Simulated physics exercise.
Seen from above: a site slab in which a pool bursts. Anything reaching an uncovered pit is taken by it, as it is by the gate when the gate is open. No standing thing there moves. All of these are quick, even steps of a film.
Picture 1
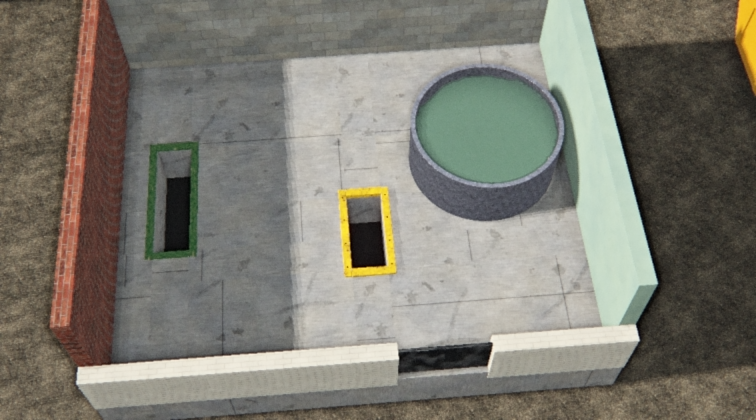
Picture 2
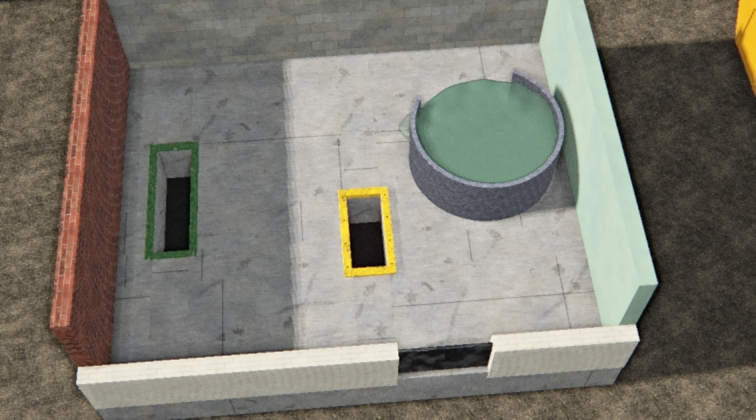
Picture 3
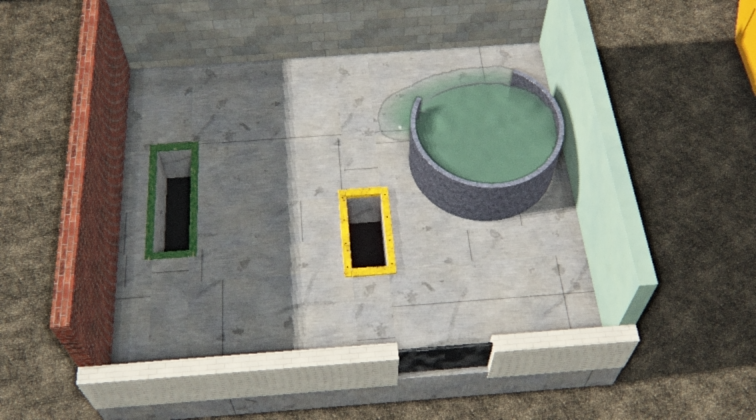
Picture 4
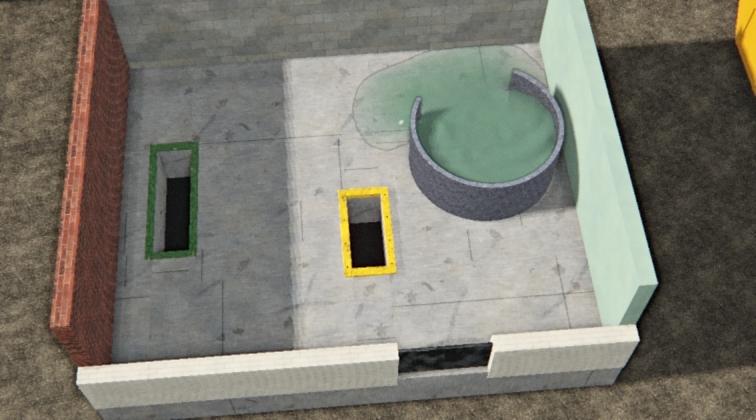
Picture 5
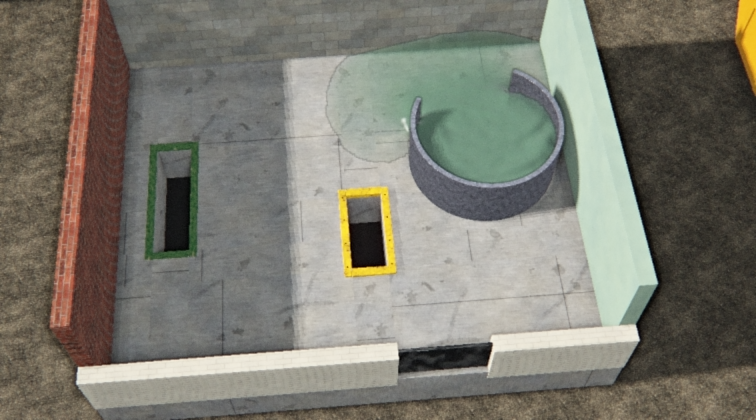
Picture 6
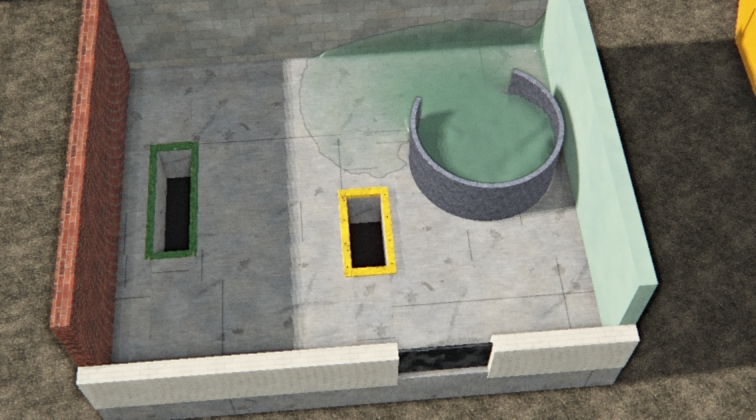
Green water pouring from a gap in the round pool's far side and spreading leftward across the pale walled slab.
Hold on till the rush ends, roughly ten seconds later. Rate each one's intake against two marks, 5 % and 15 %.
Ratings: Gate - below the 5 % mark; green pit - above the 15 % mark; yellow pit - below the 5 % mark.
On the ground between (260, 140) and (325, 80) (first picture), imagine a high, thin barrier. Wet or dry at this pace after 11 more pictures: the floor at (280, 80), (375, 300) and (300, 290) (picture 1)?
Result, listed order: Spot 1 reached by the flood, spot 2 kept clear of the flood, spot 3 kept clear of the flood.
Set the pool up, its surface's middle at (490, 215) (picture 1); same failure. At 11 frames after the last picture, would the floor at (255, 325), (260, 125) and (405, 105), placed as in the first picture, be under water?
Looking at all three, I'd call them bone dry, swamped, swamped.
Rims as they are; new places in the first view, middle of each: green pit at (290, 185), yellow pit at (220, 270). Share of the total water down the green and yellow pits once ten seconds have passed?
Parts in a hundred: Green 15, yellow 6.
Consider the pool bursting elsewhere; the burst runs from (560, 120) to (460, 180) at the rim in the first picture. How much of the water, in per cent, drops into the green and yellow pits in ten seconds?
Out of every hundred parts, green takes 30 and yellow takes 12.
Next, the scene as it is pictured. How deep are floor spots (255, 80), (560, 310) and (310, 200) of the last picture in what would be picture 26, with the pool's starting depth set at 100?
10, 2 and 2 per cent, roughly.
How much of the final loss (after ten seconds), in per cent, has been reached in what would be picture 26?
Close to 20 out of every hundred.
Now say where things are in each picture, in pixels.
Still water in the round pool at (487, 126), in the first picture.
The front is at (405, 132), out from the gap on the round pool's far side, in the second picture.
Water pours out on the round pool's far side and has run to a hidden place, in the third picture.
Water pours out on the round pool's far side and has run to (521, 53), in the fourth picture.
The front is at (338, 73), out from the gap on the round pool's far side, in the fifth picture.
The front is at (313, 59), out from the gap on the round pool's far side, in the sixth picture.
A moment on, water covers 25 % of the floor; the gate 0 %, the green pit 0 %, the yellow pit 0 %.
Next, water covers 35 % of the floor; the gate 0 %, the green pit 0 %, the yellow pit 0 %.
Then, water covers 65 % of the floor; the gate 0 %, the green pit 8 %, the yellow pit 0 %.
Later, water covers 85 % of the floor; the gate 0 %, the green pit 26 %, the yellow pit 0 %.
In the end, water covers 95 % of the floor; the gate 0 %, the green pit 43 %, the yellow pit 0 %.
